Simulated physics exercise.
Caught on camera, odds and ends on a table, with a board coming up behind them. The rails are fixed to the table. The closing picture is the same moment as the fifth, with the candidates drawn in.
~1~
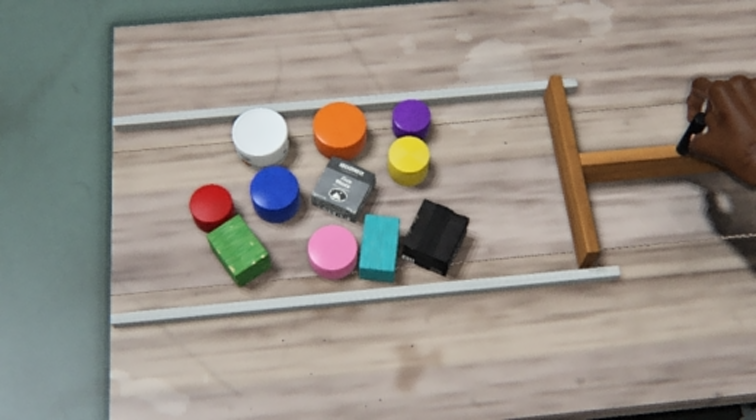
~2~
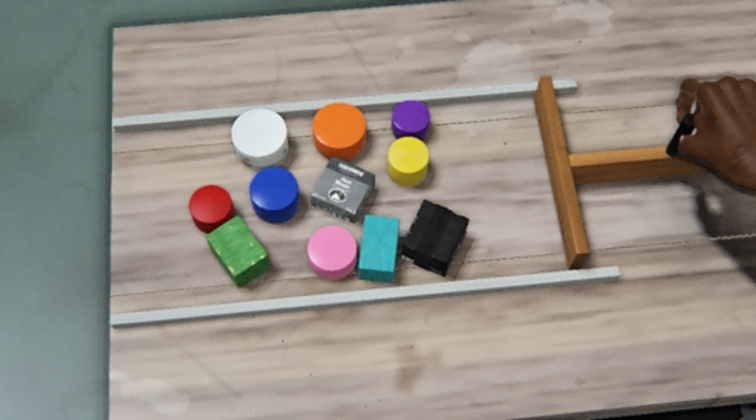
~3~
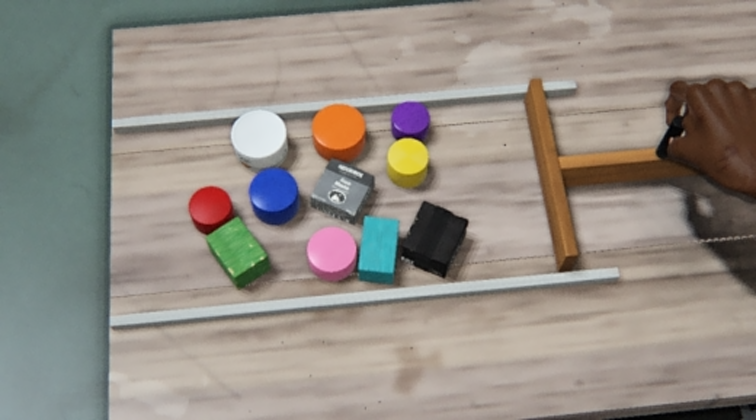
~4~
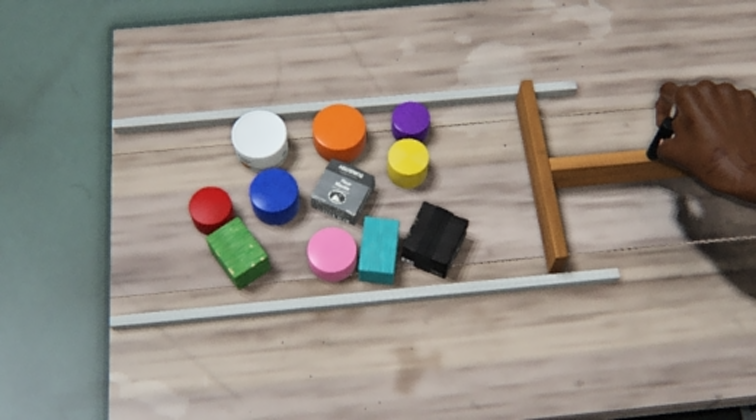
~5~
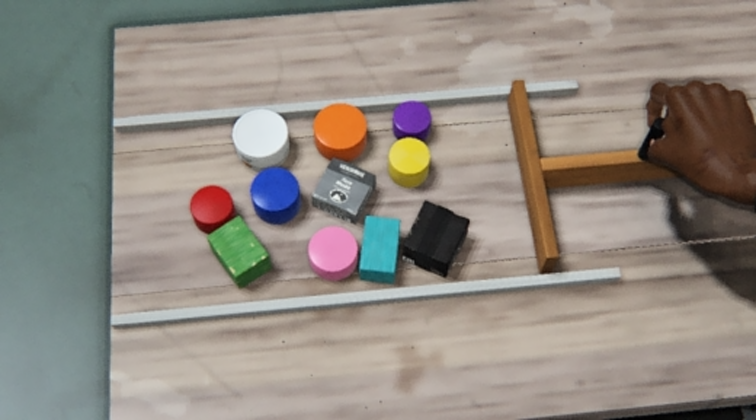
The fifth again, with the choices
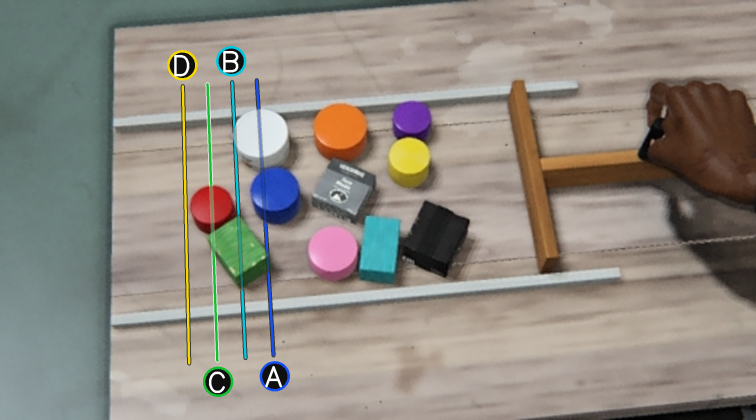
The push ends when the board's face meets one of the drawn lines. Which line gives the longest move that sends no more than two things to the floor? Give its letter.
It should halt at B.
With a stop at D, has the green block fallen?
By then, yes.
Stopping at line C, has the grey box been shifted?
Yes.
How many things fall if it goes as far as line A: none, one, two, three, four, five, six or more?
By then, none.
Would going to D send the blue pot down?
By then, yes.
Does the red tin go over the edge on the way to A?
By then, no.
On the marked copy, A at (265, 209); B at (238, 211); C at (212, 213); D at (186, 216).
Taking B. A third of the way, board (430, 174); purple pot (394, 125); black box (406, 254).
Two thirds of the way, board (324, 183); green block (181, 254); red tin (199, 209).
When it is over, board (239, 191); red tin (116, 207); white tub (117, 162); none fallen.
As for the rest, A is within the limit but short; C drops four; D drops five.
